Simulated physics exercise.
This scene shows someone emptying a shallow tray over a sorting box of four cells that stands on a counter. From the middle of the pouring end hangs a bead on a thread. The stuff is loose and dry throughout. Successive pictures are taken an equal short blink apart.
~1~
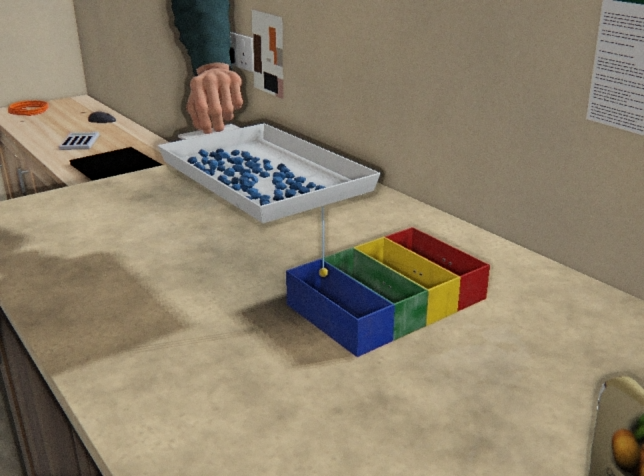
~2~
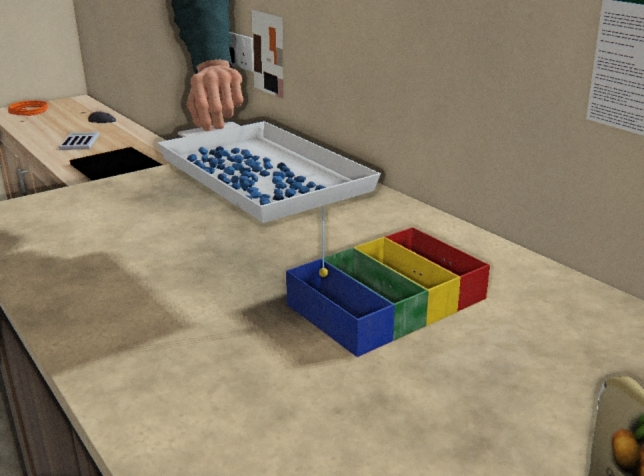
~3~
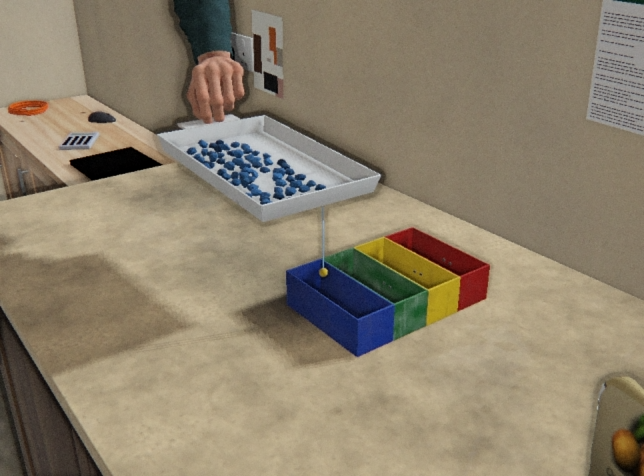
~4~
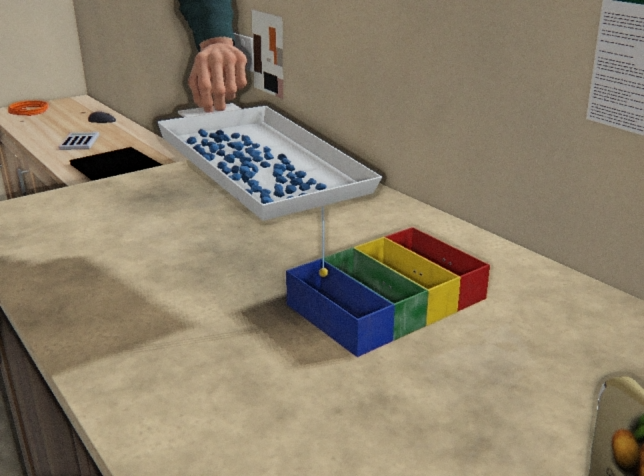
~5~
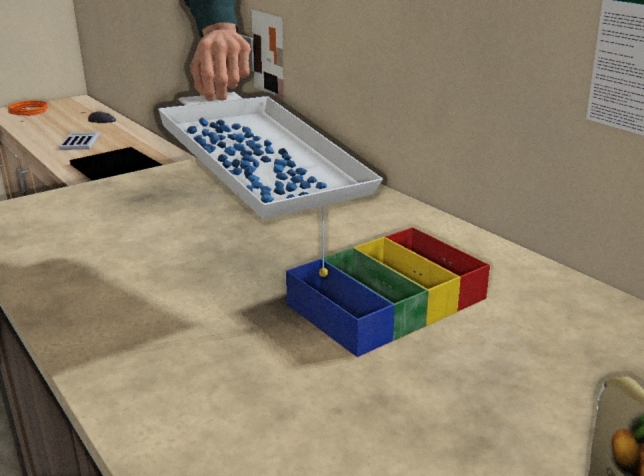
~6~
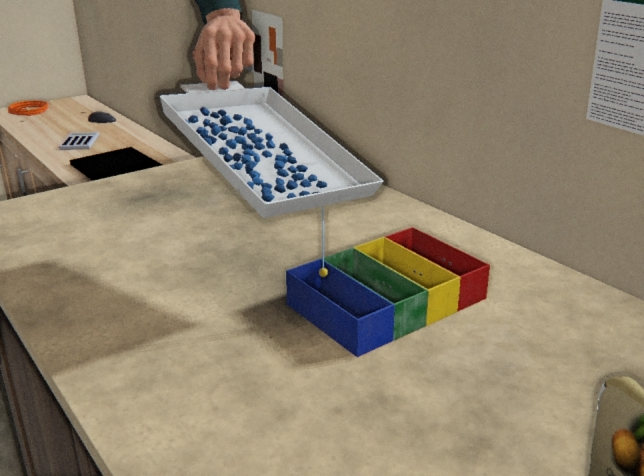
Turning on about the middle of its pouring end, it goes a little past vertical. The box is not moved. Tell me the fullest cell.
It is the green one.
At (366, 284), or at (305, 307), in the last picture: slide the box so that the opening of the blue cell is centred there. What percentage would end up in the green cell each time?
Respectively 30 percent and 30 percent.
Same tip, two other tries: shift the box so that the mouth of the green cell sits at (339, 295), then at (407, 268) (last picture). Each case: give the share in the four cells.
The first comes to 100 percent and the second to 70 percent.
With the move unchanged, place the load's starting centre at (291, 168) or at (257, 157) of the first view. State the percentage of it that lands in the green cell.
Close to 70 %, followed by close to 80 %.
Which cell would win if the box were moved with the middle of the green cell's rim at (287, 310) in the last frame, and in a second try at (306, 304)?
Try 1: Red. Try 2: The red one.
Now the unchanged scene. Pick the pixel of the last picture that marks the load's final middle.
Roughly pixel (382, 312).
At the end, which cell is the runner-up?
Behind the top one comes the blue one.
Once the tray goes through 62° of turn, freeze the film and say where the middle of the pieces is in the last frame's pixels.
Centre estimate: (342, 187).
Soon, tray tipped steeply; nearly all on the tray; a small part falling or outside the box.
A while on, tray tipped past a quarter turn; about a third on the tray; about a third in the green cell; a small part in the blue cell; a stray few in the yellow cell; about a quarter falling or outside the box.
Towards the end, tray tipped past a quarter turn; about two thirds in the green cell; about a quarter in the blue cell; a stray few in the yellow cell; a small part falling or outside the box.
Finally, tray tipped past a quarter turn; about two thirds in the green cell; about a quarter in the blue cell; a stray few in the yellow cell; none in the red cell; a small part outside the box.
